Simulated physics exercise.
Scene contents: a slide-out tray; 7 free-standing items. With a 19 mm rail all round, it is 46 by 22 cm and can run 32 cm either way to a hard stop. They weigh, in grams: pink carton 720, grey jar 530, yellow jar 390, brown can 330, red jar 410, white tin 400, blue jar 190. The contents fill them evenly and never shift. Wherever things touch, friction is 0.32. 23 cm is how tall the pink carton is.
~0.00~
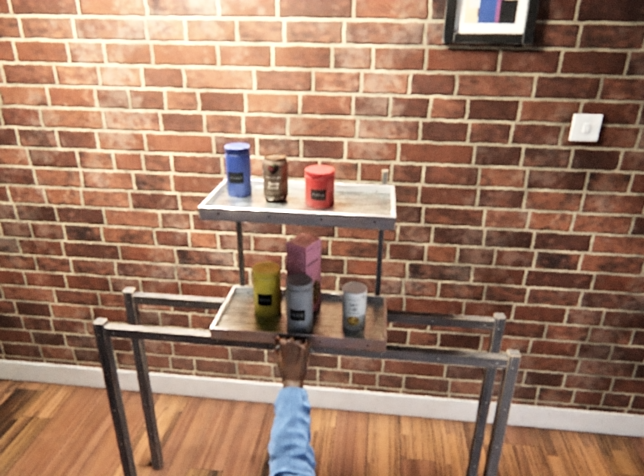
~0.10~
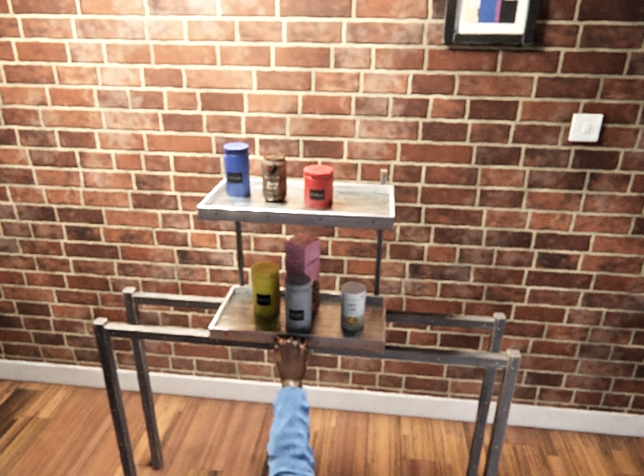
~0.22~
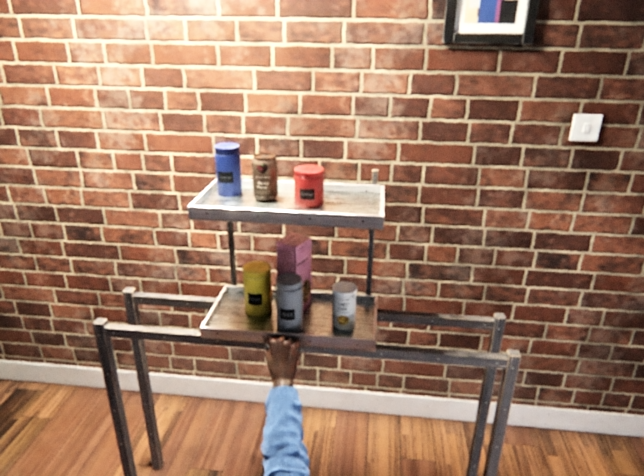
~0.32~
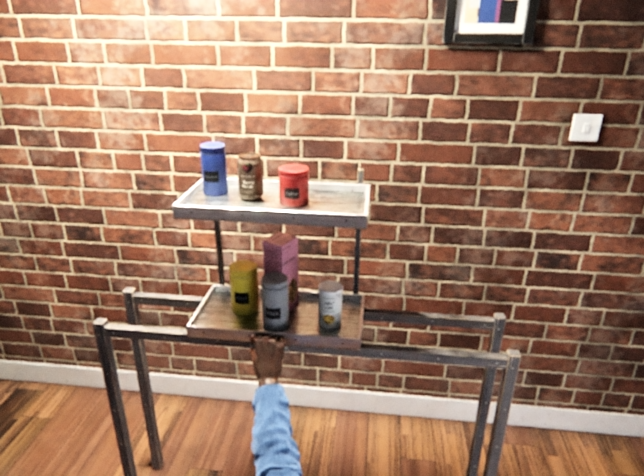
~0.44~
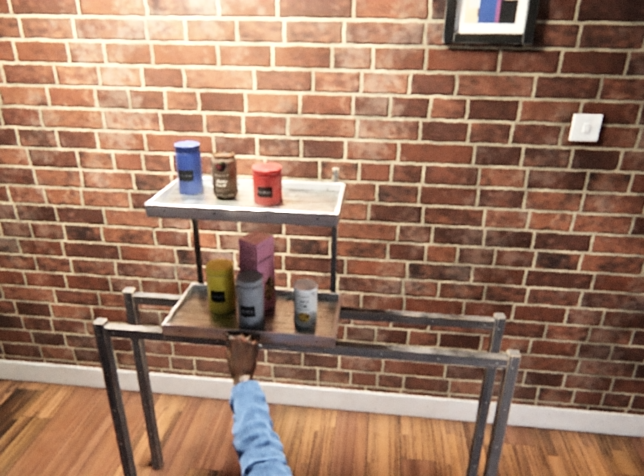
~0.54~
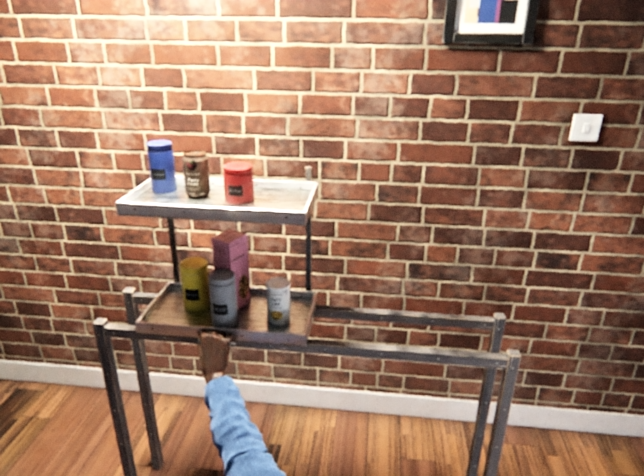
A hand slides a two-level tray of jars, a tin and a carton to the left.
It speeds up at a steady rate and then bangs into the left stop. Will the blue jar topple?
Yes. Overset.
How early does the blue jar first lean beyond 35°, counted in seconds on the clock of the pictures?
I'd put it at some 0.8 s.
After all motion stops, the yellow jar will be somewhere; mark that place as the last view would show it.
It ends up at about (134, 281).
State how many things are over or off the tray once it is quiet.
Total count: 1.
After 0.74 s, tray moved 32 cm left; blue jar 25° off upright near (109, 161); brown can 4° off upright; grey jar moved 7 cm.
After 0.84 s, tray moved 32 cm left; blue jar now off the tray; pink carton 9° off upright; yellow jar 8° off upright.
After 1.24 s, tray moved 32 cm left; white tin moved 15 cm; grey jar moved 15 cm; red jar moved 13 cm.
In the end (1.8 s), off the tray and tipped over, blue jar; not toppled but over 5 cm from the start, pink carton, grey jar, yellow jar, brown can, red jar and white tin.
